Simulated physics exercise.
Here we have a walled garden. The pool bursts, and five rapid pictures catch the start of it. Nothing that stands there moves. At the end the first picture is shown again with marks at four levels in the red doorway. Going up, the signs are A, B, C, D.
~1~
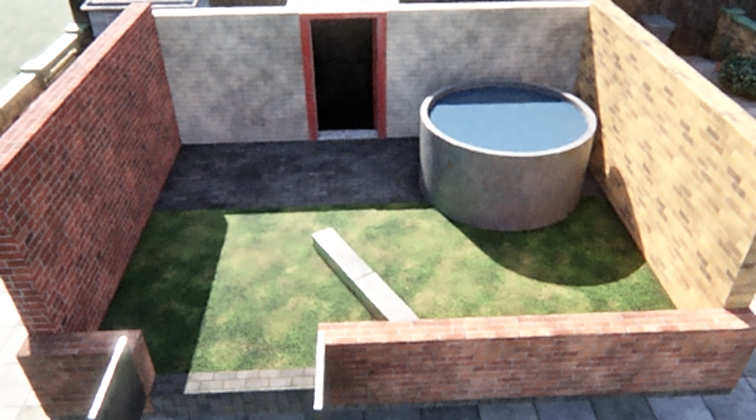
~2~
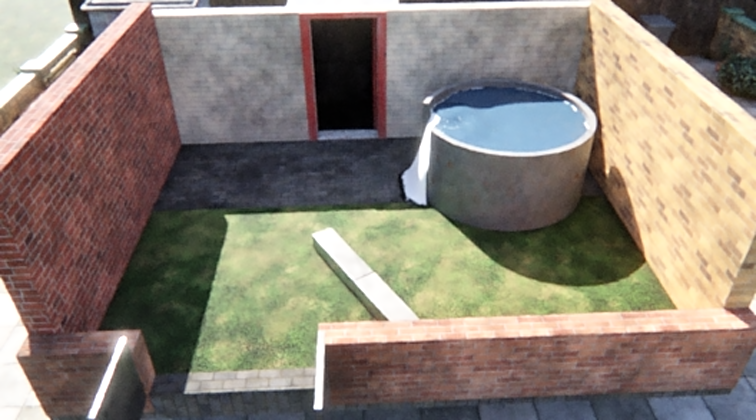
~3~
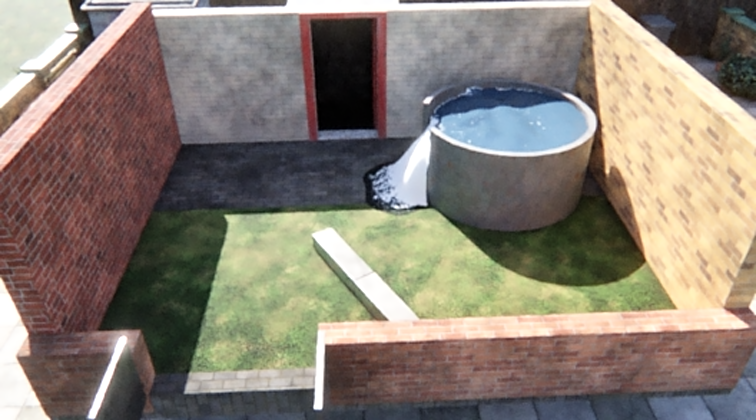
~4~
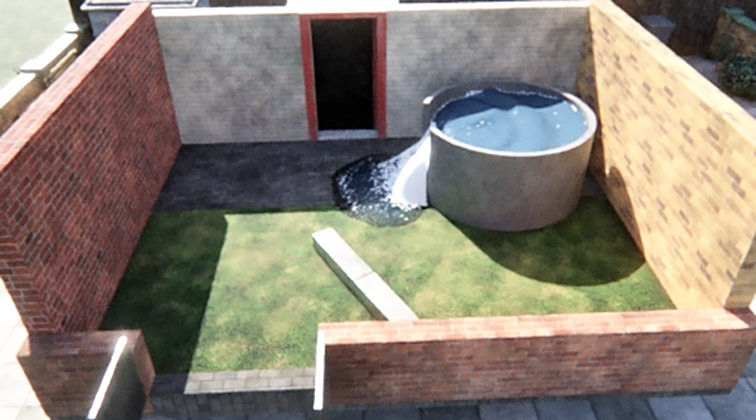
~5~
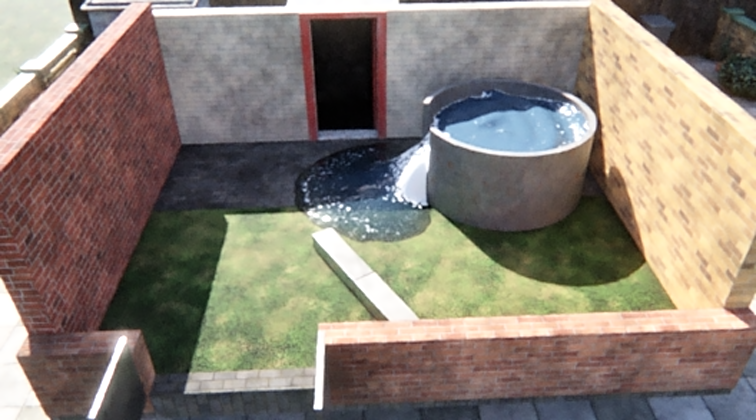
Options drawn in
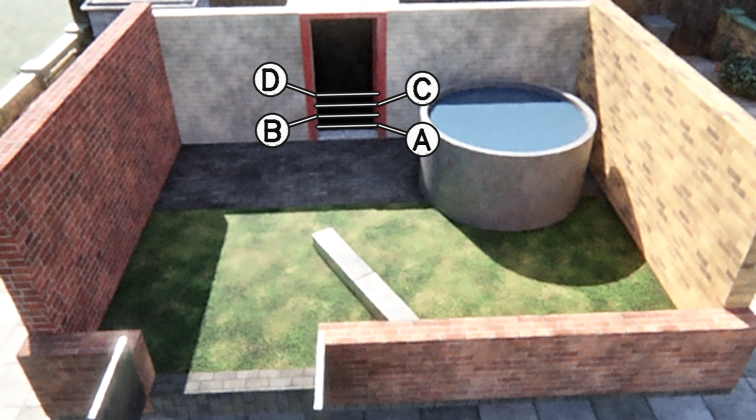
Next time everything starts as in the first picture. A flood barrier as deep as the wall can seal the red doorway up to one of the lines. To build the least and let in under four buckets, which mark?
A.
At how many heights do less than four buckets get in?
All four.
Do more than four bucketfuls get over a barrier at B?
No, that is safe.
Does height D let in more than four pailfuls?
No.
On the marked copy, A at (347, 125); B at (347, 115); C at (347, 105); D at (346, 94); from the bottom up A, B, C, D.
Choosing A, nothing gets over.
Choosing B, nothing gets over.
Choosing C, nothing gets over.
Choosing D, nothing gets over.
